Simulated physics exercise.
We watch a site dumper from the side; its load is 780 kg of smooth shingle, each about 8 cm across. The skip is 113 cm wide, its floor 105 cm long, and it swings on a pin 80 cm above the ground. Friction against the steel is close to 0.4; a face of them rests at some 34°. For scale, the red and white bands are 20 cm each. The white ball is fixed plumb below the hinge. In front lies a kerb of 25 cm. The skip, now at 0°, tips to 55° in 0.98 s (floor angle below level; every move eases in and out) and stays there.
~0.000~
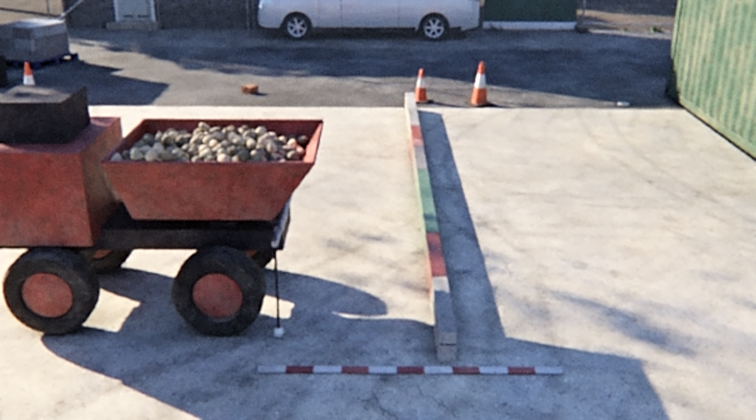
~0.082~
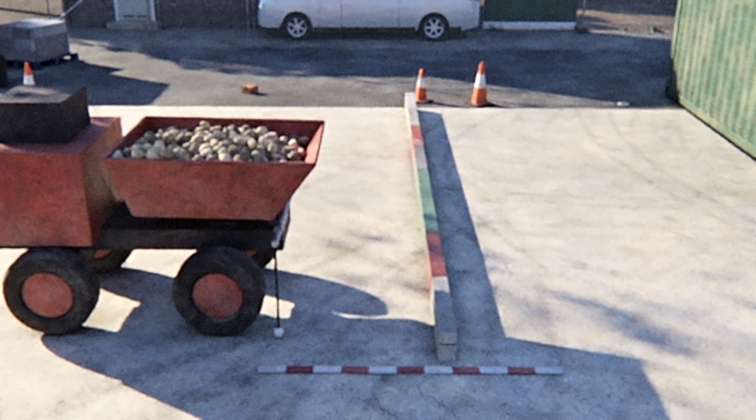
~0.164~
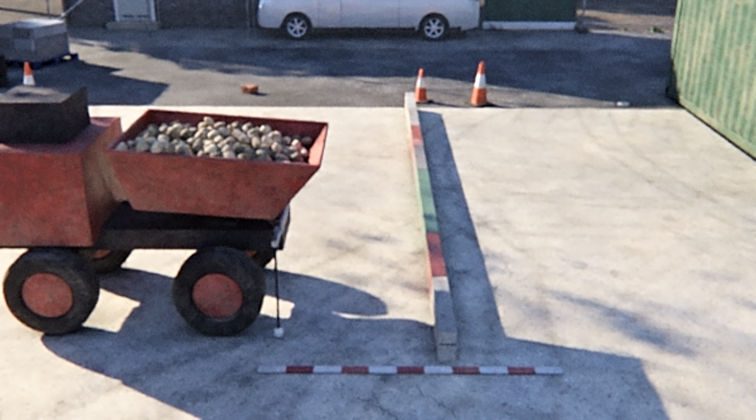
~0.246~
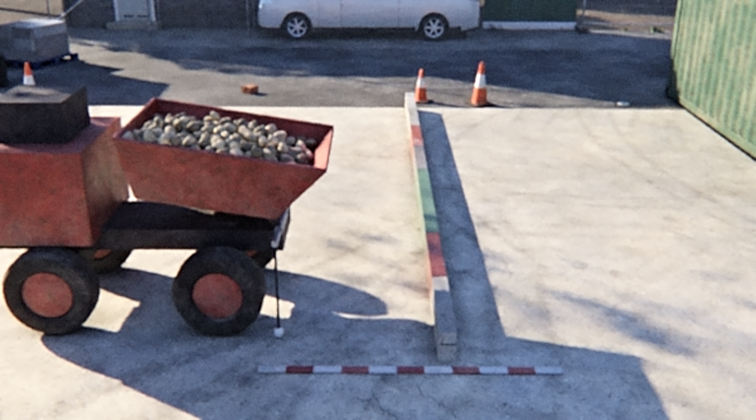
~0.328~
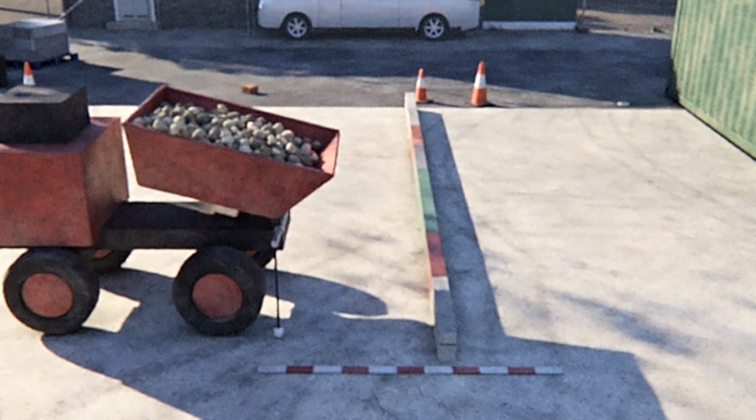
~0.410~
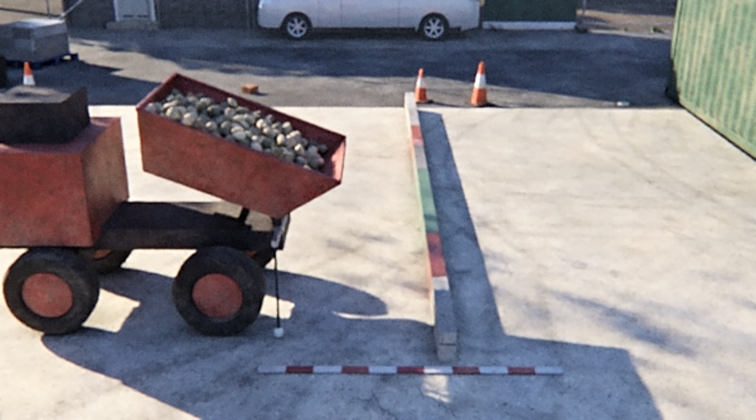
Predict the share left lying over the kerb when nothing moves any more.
Some 20 per cent of it.
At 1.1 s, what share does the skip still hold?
Roughly 95 per cent is still inside.
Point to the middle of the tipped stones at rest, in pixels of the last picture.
Around (409, 297).
After 0.7 s the floor is at 47°; 100 % in the skip; the foremost stones are at (340, 186).
After 1.1 s the floor is at 55°; 94 % in the skip, 6 % on this side of the kerb; the foremost stones are at (410, 241).
After 1.4 s the floor is at 55°; 65 % in the skip, 29 % on this side of the kerb, 6 % over the kerb; the foremost stones are at (491, 306).
After 4.2 s the floor is at 55°; 31 % in the skip, 50 % on this side of the kerb, 19 % over the kerb; the foremost stones are at (696, 303).
